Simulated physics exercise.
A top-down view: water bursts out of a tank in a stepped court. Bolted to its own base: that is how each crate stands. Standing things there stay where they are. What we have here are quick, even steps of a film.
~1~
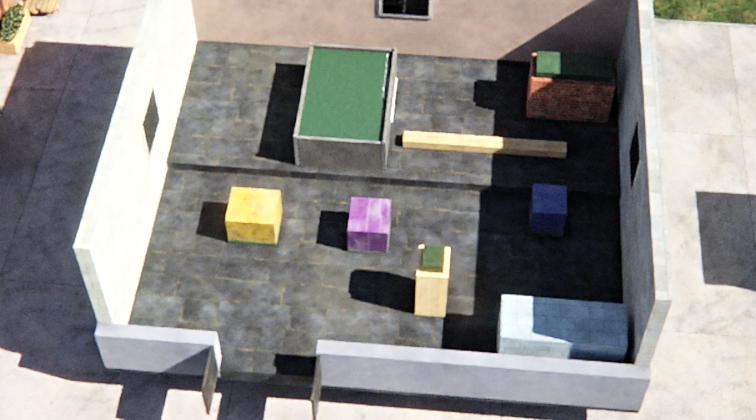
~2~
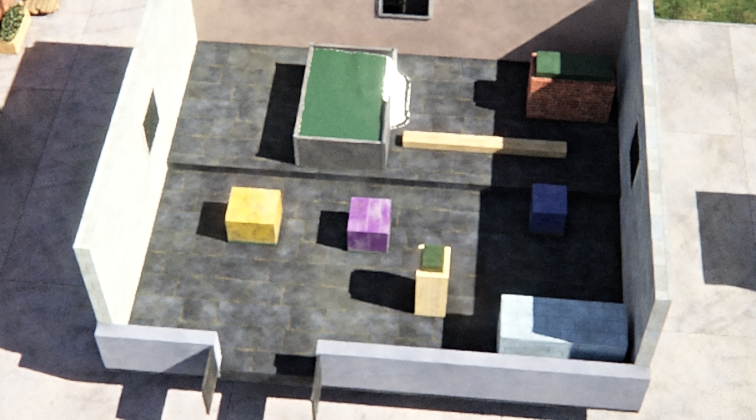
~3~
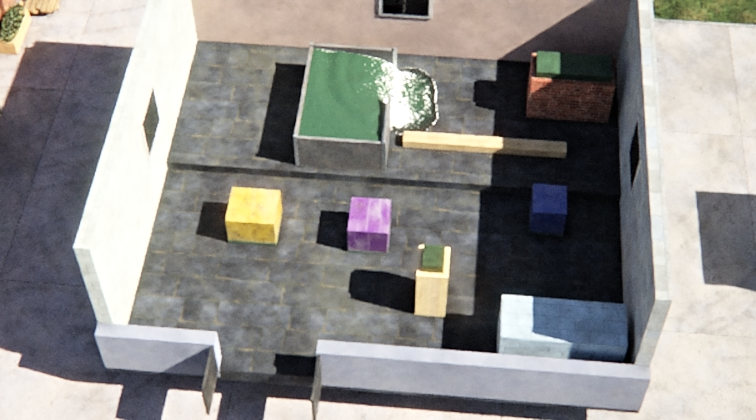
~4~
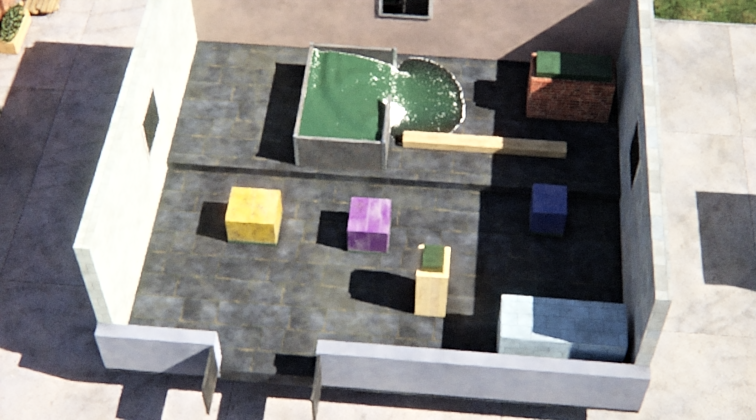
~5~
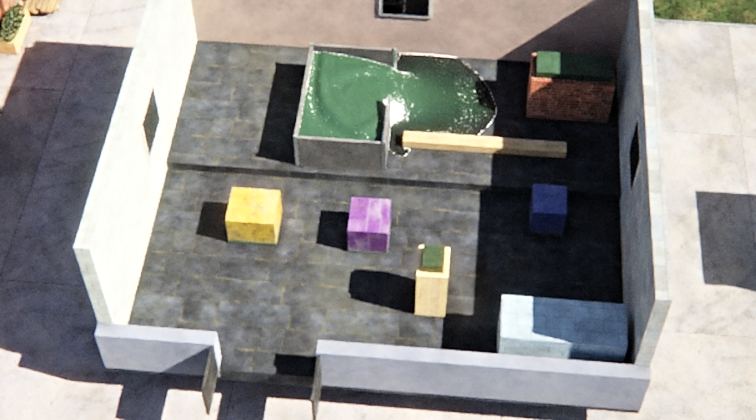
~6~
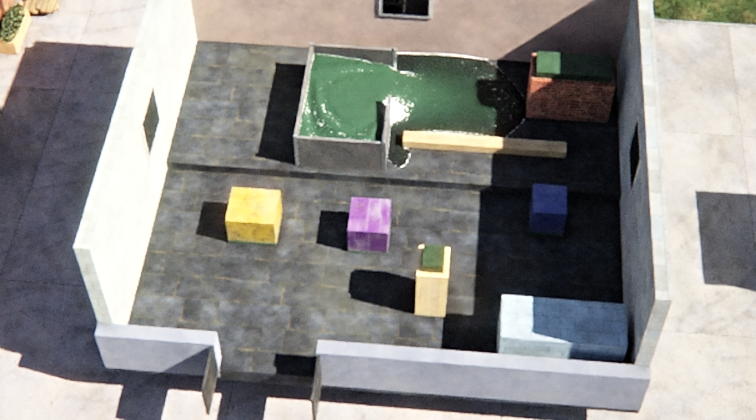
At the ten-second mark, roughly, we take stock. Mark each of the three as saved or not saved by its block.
Yellow crate - saved; purple crate - not saved; blue crate - not saved.
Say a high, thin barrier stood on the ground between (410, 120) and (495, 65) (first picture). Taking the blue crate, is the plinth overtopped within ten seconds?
Note - blue crate: Not flooded.
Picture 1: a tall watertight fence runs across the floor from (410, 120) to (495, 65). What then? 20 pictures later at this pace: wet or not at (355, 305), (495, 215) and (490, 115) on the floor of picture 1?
As listed: Free of water, free of water, under water.
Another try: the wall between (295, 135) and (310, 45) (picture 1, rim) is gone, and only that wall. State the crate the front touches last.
It's the blue crate.
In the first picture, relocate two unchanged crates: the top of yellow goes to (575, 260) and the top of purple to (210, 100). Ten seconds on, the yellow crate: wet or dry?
Note: Yellow crate - flooded.
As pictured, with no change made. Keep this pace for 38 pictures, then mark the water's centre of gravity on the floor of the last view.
I'd put my finger on (481, 145).
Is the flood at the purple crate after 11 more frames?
My call for purple crate: Got wet.
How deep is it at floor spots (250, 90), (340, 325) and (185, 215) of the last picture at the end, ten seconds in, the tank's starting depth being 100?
Approx. values, in order: 2 %, 6 %, 0 %.
A moment on, water covers 15 % of the floor; the yellow crate not reached, the purple crate not reached, the blue crate not reached.
Next, water covers 20 % of the floor; the yellow crate not reached, the purple crate water round its plinth, the blue crate not reached.
Then, water covers 25 % of the floor; the yellow crate not reached, the purple crate water round its plinth, the blue crate water round its plinth.
Later, water covers 40 % of the floor; the yellow crate not reached, the purple crate water round its plinth, the blue crate water round its plinth.
In the end, water covers 70 % of the floor; the yellow crate stayed above the water, the purple crate was topped, the blue crate was topped.
